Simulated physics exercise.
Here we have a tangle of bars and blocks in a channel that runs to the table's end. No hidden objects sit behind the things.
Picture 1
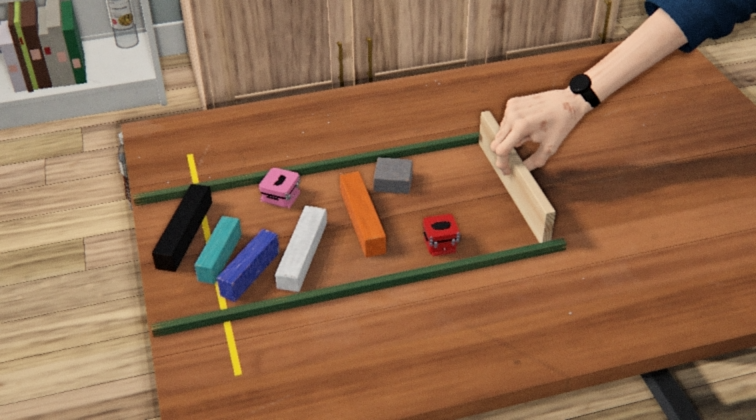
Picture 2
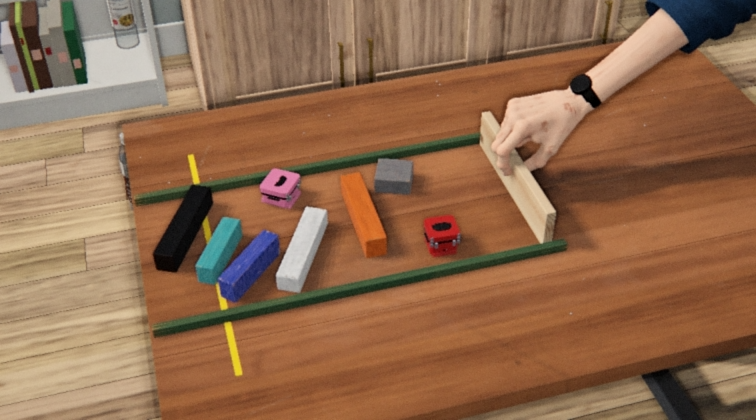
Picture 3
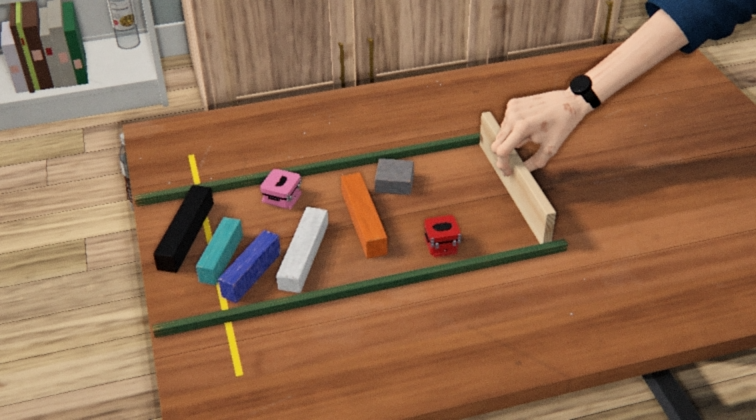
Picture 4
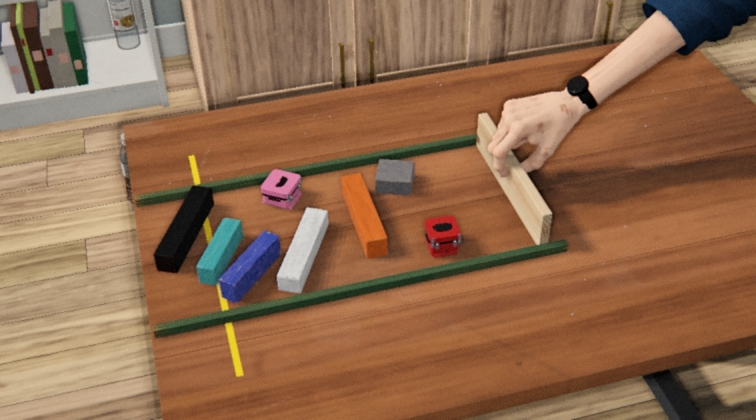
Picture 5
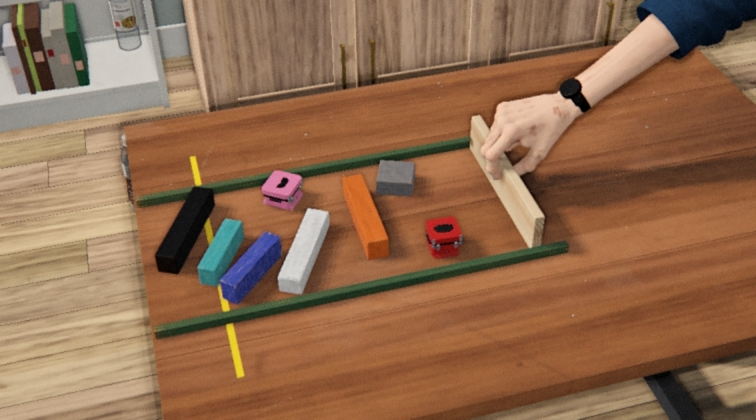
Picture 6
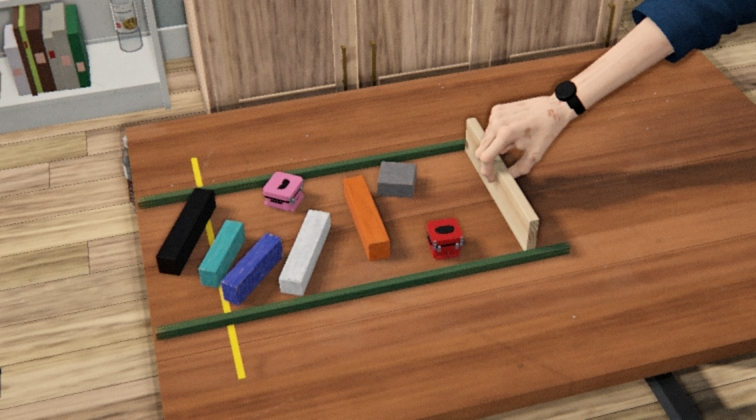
A hand with a black watch grips a pale wooden board on a brown tabletop, seen from above at an angle, with cabinets behind. Between two green rails lie black, turquoise, blue, white and orange bars, a pink case, a grey block and a red case, with yellow tape crossing at left. The hand holds the board nearly still, then slides it slightly left, touching nothing, while the view barely shifts.
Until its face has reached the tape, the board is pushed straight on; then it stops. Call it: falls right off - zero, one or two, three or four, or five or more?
Call: Three or four.
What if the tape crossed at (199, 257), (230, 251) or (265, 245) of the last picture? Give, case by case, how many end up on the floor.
Result per try: 4; 2; 0.
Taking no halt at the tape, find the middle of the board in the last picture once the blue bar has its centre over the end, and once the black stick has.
The middle is at (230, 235) when it's the blue bar, and at (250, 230) when it's the black stick.
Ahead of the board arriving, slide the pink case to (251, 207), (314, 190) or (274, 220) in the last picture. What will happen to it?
The pink case does not fall; survives; tumbles off.
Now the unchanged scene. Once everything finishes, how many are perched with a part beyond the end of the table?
The total here is 2.
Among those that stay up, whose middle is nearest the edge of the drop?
Result: The white bar.
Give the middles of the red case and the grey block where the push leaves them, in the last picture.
I'd put one at around (207, 288) and the other at around (189, 222).
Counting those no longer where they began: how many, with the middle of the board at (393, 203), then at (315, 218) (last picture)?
The count reaches 3 first and 7 second.
Soon after, none off yet; black stick at rest near (187, 230); turquoise bar at rest near (223, 253); blue bar at rest near (253, 269).
Then, none off yet; black stick at rest near (187, 230); turquoise bar at rest near (223, 253); blue bar moved a little near (239, 269).
Further on, none off yet; black stick moved a little near (149, 233); turquoise bar moved about its own width near (156, 260); blue bar moved about its own width near (179, 289).
At rest, the number that fall off is three or four; fallen, blue bar, turquoise bar and black stick.
